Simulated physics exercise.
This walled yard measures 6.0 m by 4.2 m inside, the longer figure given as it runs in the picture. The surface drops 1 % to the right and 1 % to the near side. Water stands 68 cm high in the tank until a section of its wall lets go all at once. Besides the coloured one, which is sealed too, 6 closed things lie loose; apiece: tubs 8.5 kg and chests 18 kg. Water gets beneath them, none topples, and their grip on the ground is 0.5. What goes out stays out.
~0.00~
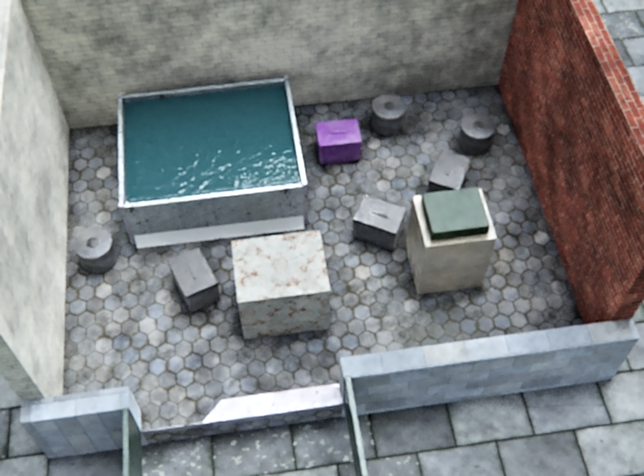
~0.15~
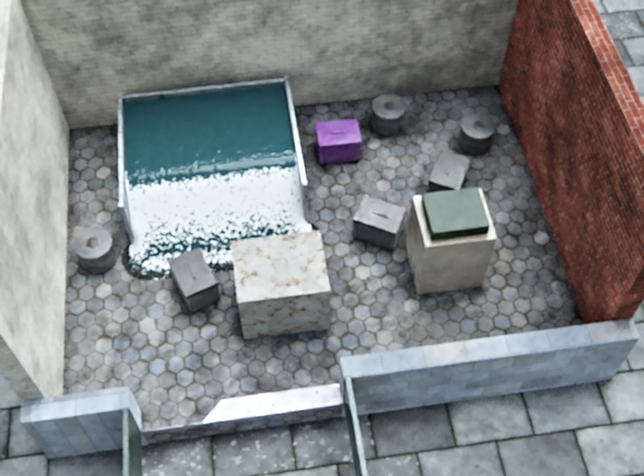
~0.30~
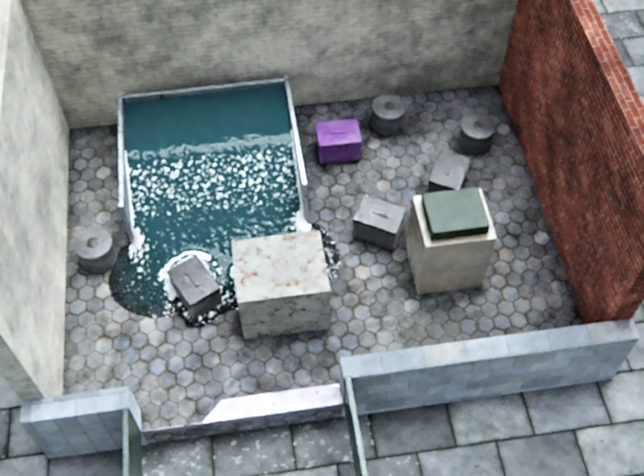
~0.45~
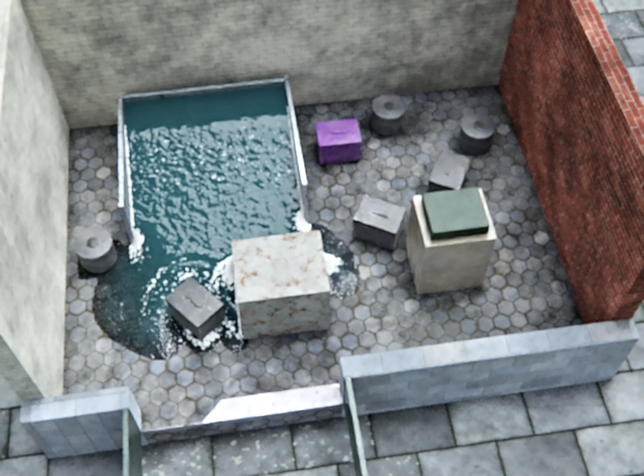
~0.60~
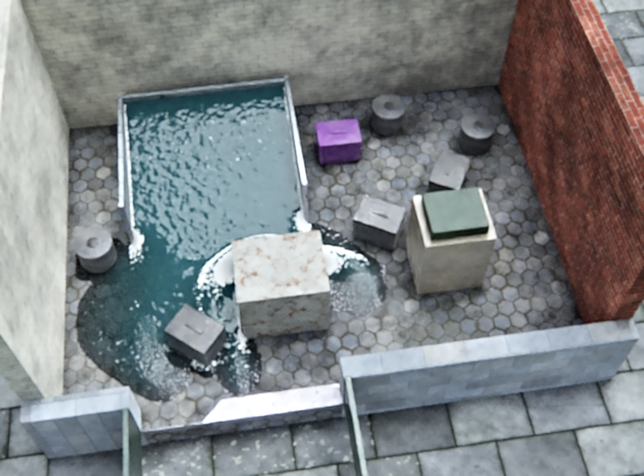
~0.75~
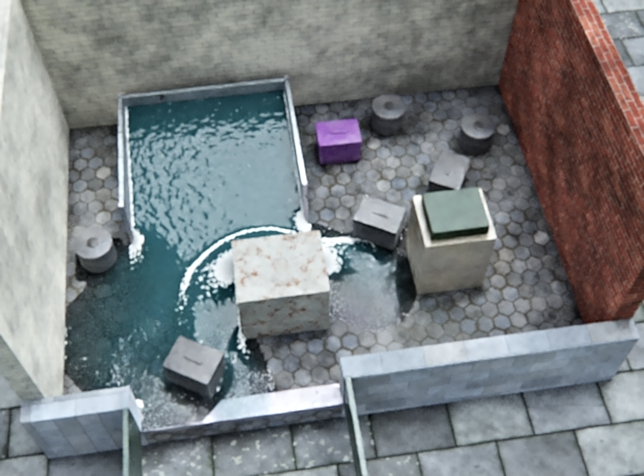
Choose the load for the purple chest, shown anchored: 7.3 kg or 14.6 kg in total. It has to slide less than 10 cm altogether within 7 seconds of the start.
Verdict: Only the higher weight holds it.
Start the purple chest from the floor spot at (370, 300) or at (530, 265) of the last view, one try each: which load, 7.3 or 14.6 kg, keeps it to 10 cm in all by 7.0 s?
In turn: Neither is enough; neither is enough.
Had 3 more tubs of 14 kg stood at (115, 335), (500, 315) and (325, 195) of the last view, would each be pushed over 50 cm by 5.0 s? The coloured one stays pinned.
In turn: Past it, short of it, short of it.
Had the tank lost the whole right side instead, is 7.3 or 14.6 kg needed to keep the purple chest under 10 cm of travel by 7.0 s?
In that case neither weight holds it.
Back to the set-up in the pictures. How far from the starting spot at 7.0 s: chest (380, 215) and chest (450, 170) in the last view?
In that order: 200 cm, 140 cm.
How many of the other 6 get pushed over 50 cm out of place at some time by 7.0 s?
I count 5.
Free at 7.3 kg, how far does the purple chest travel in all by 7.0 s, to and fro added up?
About 20 cm.
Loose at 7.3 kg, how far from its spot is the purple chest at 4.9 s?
Roughly 0 cm.
After 1.4 s the purple chest would be 0 cm from its start with 7.3 kg and 0 cm from its start with 14.6 kg; 0 cm of water round it then.
After 3.1 s the purple chest would be 0 cm from its start with 7.3 kg and 0 cm from its start with 14.6 kg; 1 cm of water round it then.
After 4.9 s the purple chest would be 0 cm from its start with 7.3 kg and 0 cm from its start with 14.6 kg; 1 cm of water round it then.
After 7.0 s the purple chest would be 23 cm from its start with 7.3 kg and 0 cm from its start with 14.6 kg; 3 cm of water round it then.
